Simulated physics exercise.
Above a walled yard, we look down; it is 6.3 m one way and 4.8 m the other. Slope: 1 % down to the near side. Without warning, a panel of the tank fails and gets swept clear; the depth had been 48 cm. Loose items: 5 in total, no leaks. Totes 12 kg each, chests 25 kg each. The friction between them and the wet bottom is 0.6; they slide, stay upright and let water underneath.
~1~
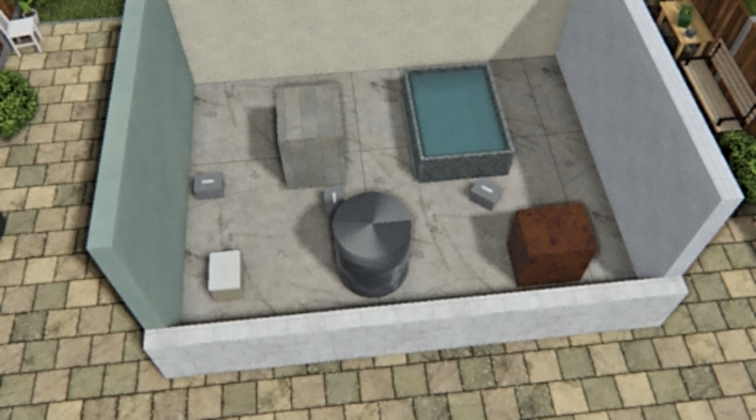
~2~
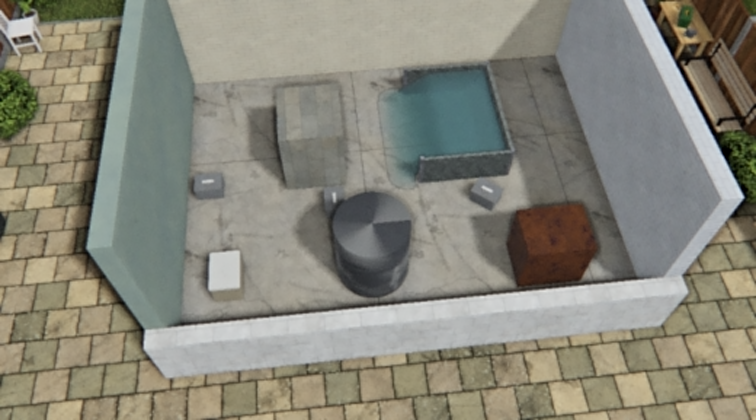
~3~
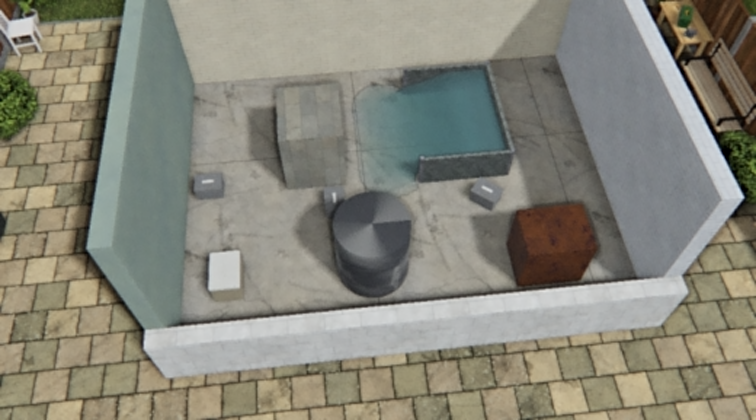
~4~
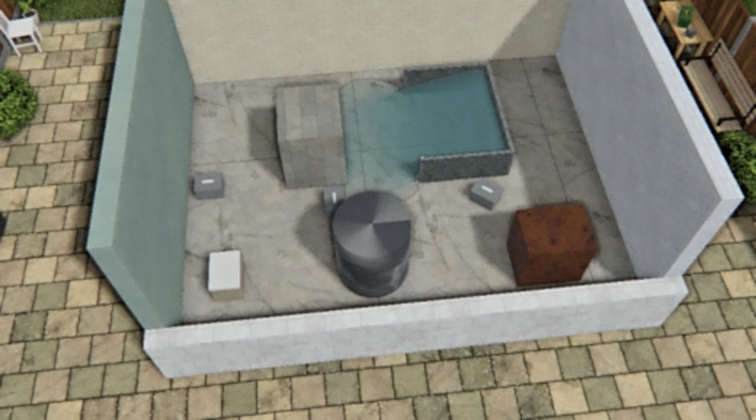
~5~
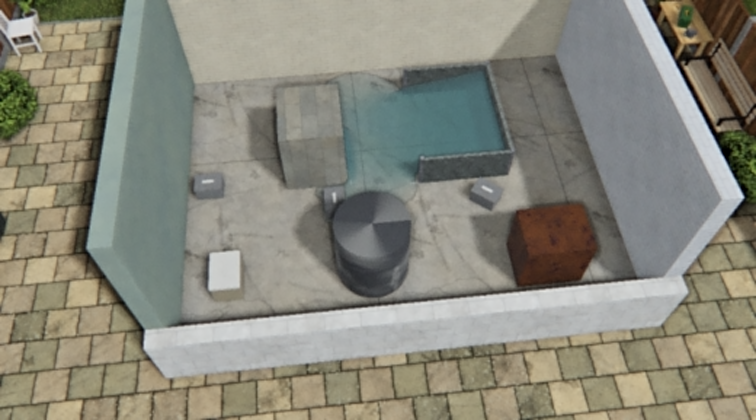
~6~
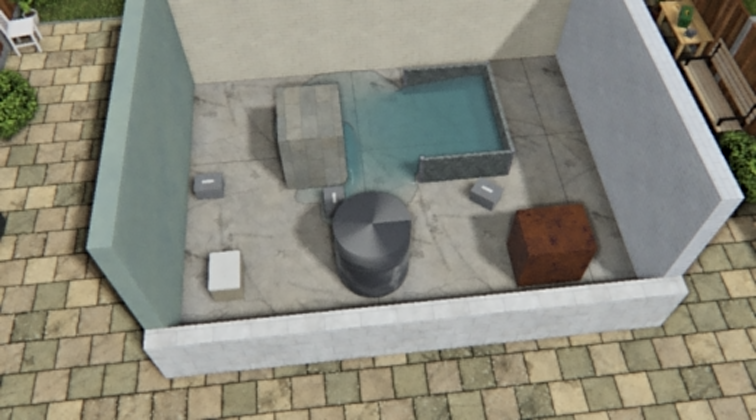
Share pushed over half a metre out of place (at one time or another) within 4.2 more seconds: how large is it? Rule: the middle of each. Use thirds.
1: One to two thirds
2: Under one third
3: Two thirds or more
One to two thirds (1).
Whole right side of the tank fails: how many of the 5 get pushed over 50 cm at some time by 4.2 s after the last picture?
So the tally would be 0.
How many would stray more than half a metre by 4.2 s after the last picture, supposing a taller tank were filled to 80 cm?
4.
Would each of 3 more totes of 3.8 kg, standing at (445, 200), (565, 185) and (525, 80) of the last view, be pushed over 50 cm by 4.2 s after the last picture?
Well, in turn they are below that, below that and below that.
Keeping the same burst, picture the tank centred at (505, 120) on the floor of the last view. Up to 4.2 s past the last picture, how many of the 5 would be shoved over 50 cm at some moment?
Then the count would be 3.
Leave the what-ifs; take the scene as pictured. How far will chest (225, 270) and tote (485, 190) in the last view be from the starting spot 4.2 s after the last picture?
Going in order, that's 10 cm for one and 0 cm for the other.
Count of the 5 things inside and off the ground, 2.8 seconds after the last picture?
1.
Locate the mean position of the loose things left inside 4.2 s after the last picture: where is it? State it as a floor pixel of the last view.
About (305, 234).
Then, 0.4 s after the last picture 0 of 5 are over 50 cm from their spots; 0 afloat.
Then, 1.5 s after the last picture 2 of 5 are over 50 cm from their spots; 1 afloat.
Then, 2.8 s after the last picture 2 of 5 are over 50 cm from their spots; 1 afloat.
Then, 4.2 s after the last picture 3 of 5 are over 50 cm from their spots, and 3 have been at some point; 1 afloat.
